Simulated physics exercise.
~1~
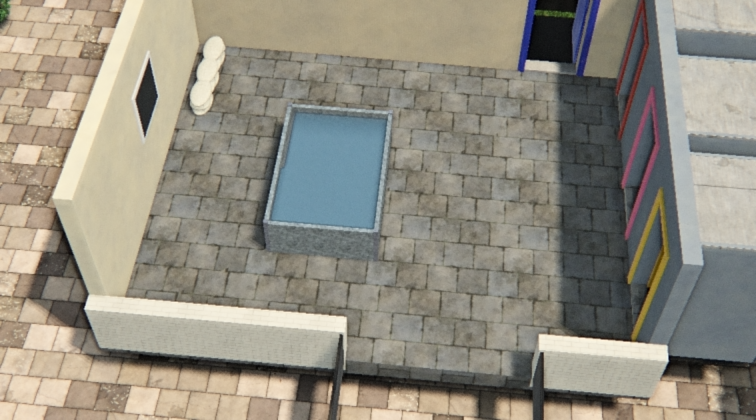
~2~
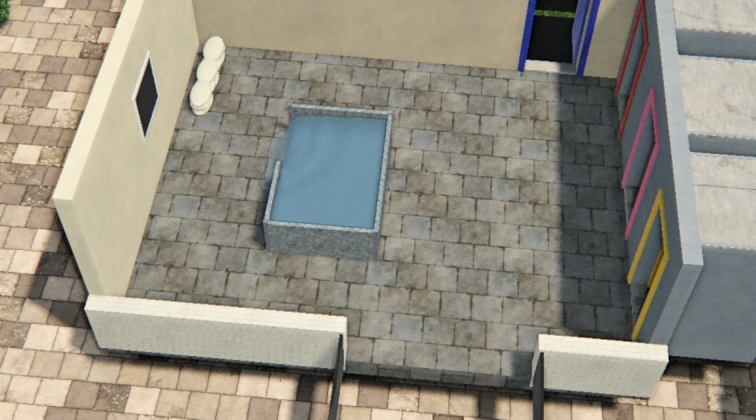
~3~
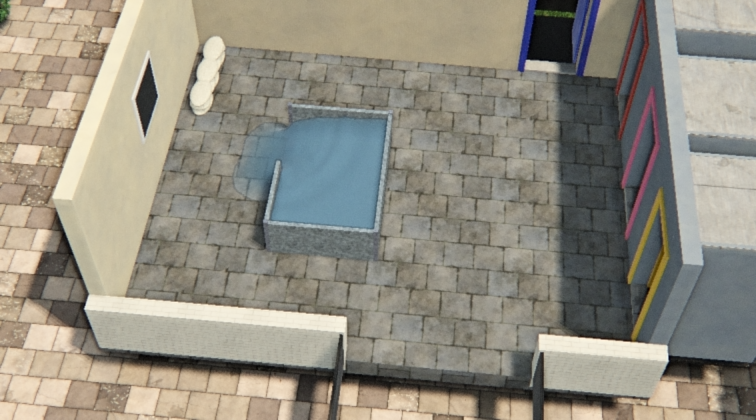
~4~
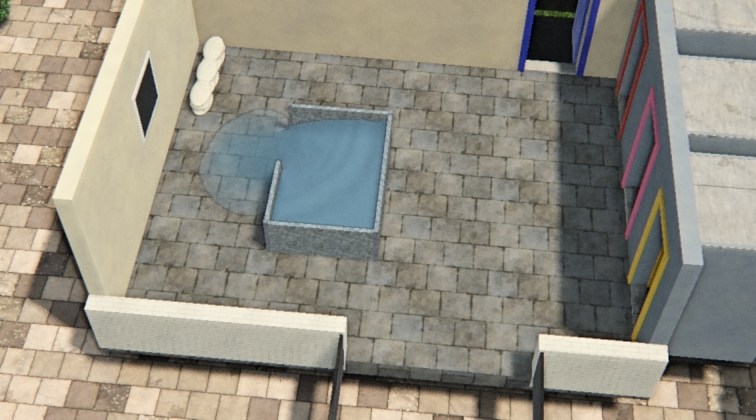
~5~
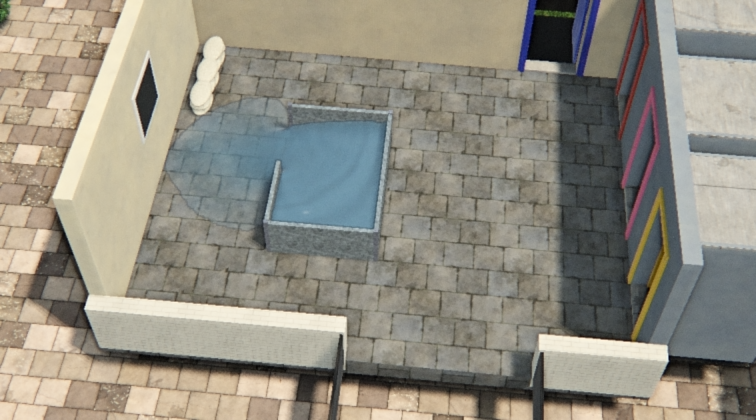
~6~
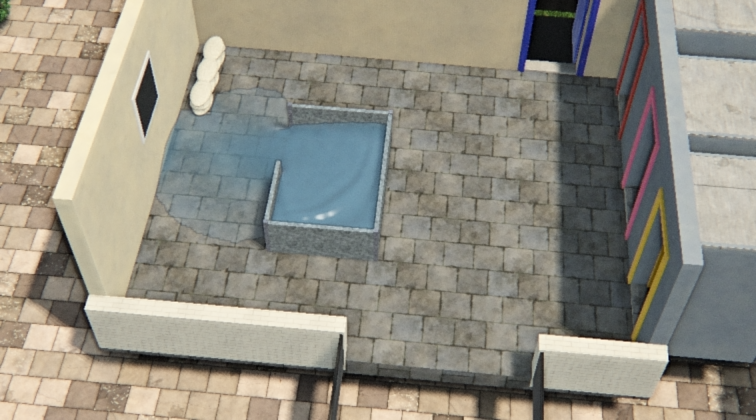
Blue water, at first still in a grey rectangular tank on a paved grey yard seen from high above, pours through a gap that opens in the tank's left side. Cream walls stand left and behind, with white round objects near the left wall and red, pink and yellow frameworks on the right. The water fans leftward in a thin rounded sheet, reaches the left wall and spreads slightly toward the viewer, while the view stays fixed.
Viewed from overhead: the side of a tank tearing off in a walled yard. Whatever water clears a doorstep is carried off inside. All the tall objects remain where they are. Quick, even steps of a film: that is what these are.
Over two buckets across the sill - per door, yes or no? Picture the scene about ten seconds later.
Pink door no, blue door no, red door yes, yellow door yes.
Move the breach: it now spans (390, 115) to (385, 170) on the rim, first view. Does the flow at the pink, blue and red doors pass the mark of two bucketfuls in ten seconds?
Door by door - pink tops the limit, blue tops the limit, red tops the limit.
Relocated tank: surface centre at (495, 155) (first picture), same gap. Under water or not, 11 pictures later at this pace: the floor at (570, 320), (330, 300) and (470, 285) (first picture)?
In turn: Clear, clear, not flooded.
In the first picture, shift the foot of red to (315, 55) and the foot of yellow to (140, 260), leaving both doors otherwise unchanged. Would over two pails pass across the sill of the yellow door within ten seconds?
As it turns out, yellow runs over.
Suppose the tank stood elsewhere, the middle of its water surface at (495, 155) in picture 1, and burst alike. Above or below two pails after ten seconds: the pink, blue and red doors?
Log: Pink misses the mark; blue misses the mark; red misses the mark.
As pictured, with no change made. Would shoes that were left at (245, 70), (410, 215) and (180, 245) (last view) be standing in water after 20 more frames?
As listed, the points end up soaked, high and dry and soaked.
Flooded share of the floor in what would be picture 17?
My estimate is near 20 per cent.
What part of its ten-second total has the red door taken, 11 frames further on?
I get 0 per cent.
A moment on, water covers 15 % of the floor; the pink door not reached, the blue door not reached, the red door not reached, the yellow door not reached.
Next, water covers 20 % of the floor; the pink door not reached, the blue door not reached, the red door not reached, the yellow door not reached.
Then, water covers 40 % of the floor; the pink door not reached, the blue door not reached, the red door not reached, the yellow door not reached.
Later, water covers 85 % of the floor; the pink door not reached, the blue door wet at the sill, nothing in, the red door under two buckets in, the yellow door not reached.
In the end, water covers 95 % of the floor; the pink door wet at the sill, nothing in, the blue door wet at the sill, nothing in, the red door over two buckets in, the yellow door over two buckets in.
